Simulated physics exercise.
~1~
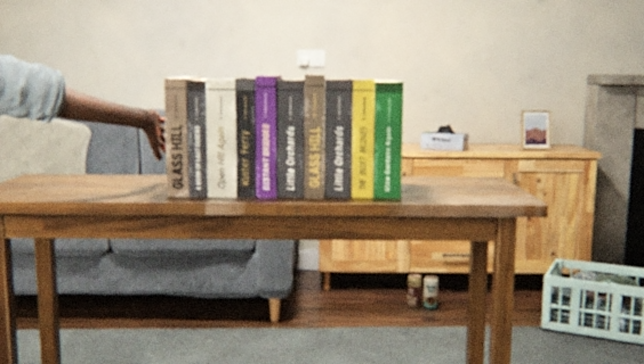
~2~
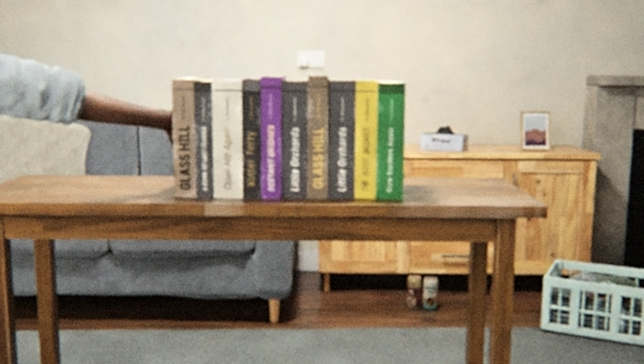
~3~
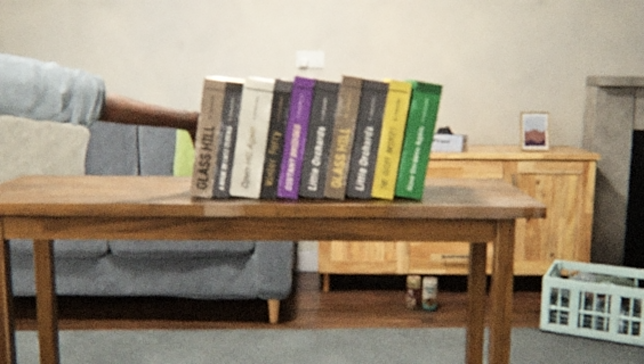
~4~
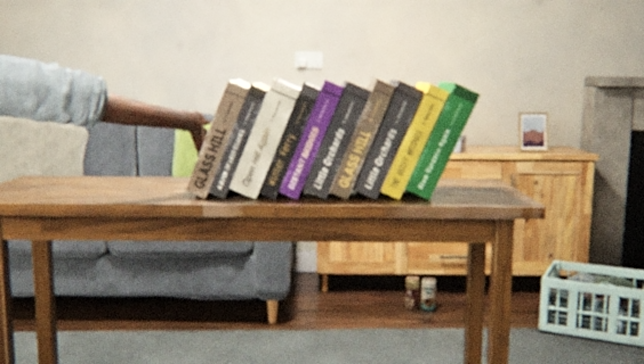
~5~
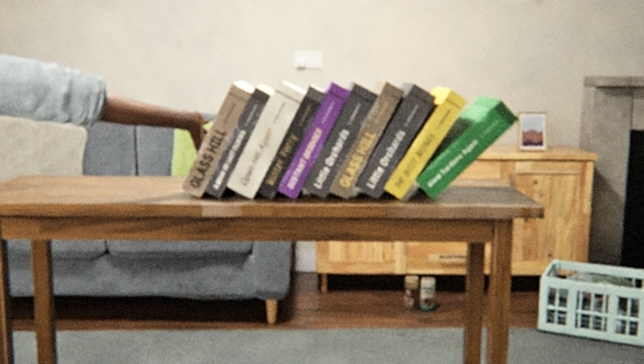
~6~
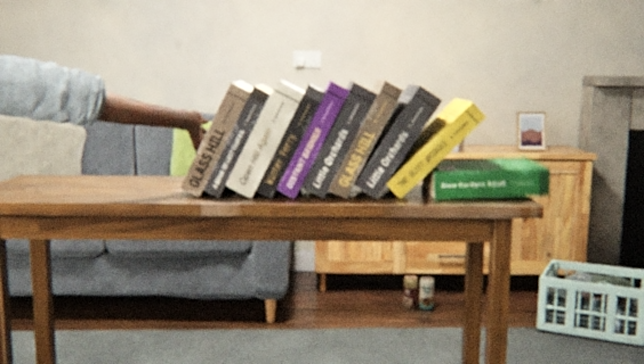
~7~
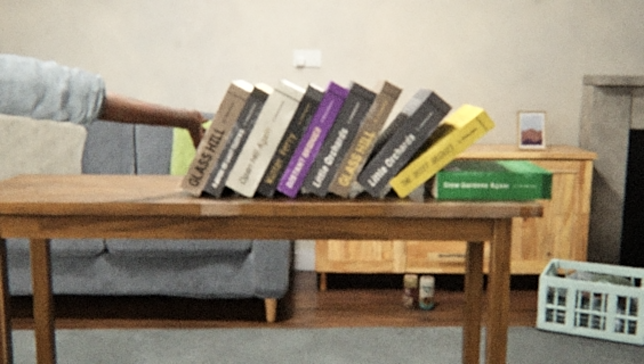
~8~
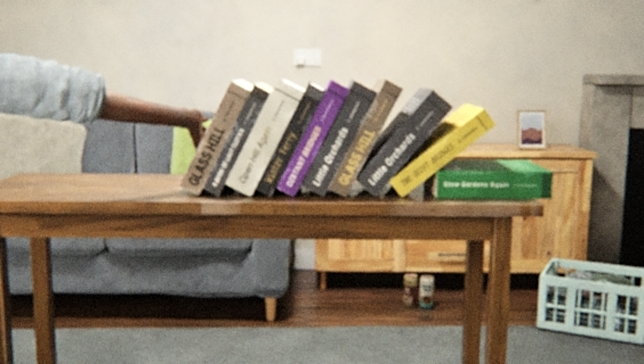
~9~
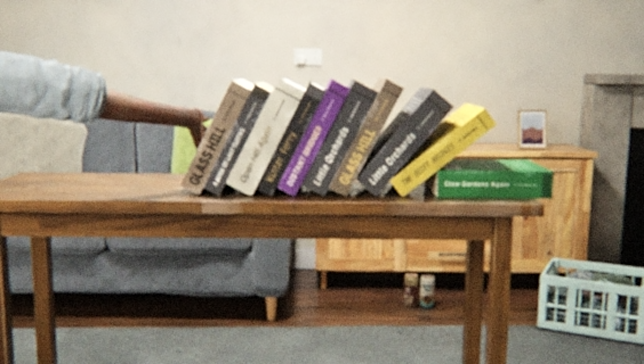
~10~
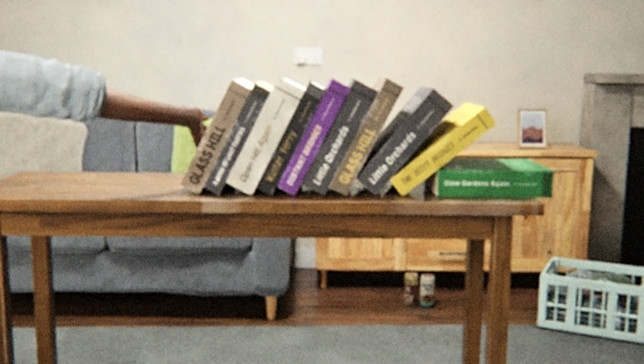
A hand pushed a row of upright book-like files on a wooden table to the right, tipping them all over until the green one at the end fell flat and stayed on the tabletop, with the yellow one and the others left leaning.
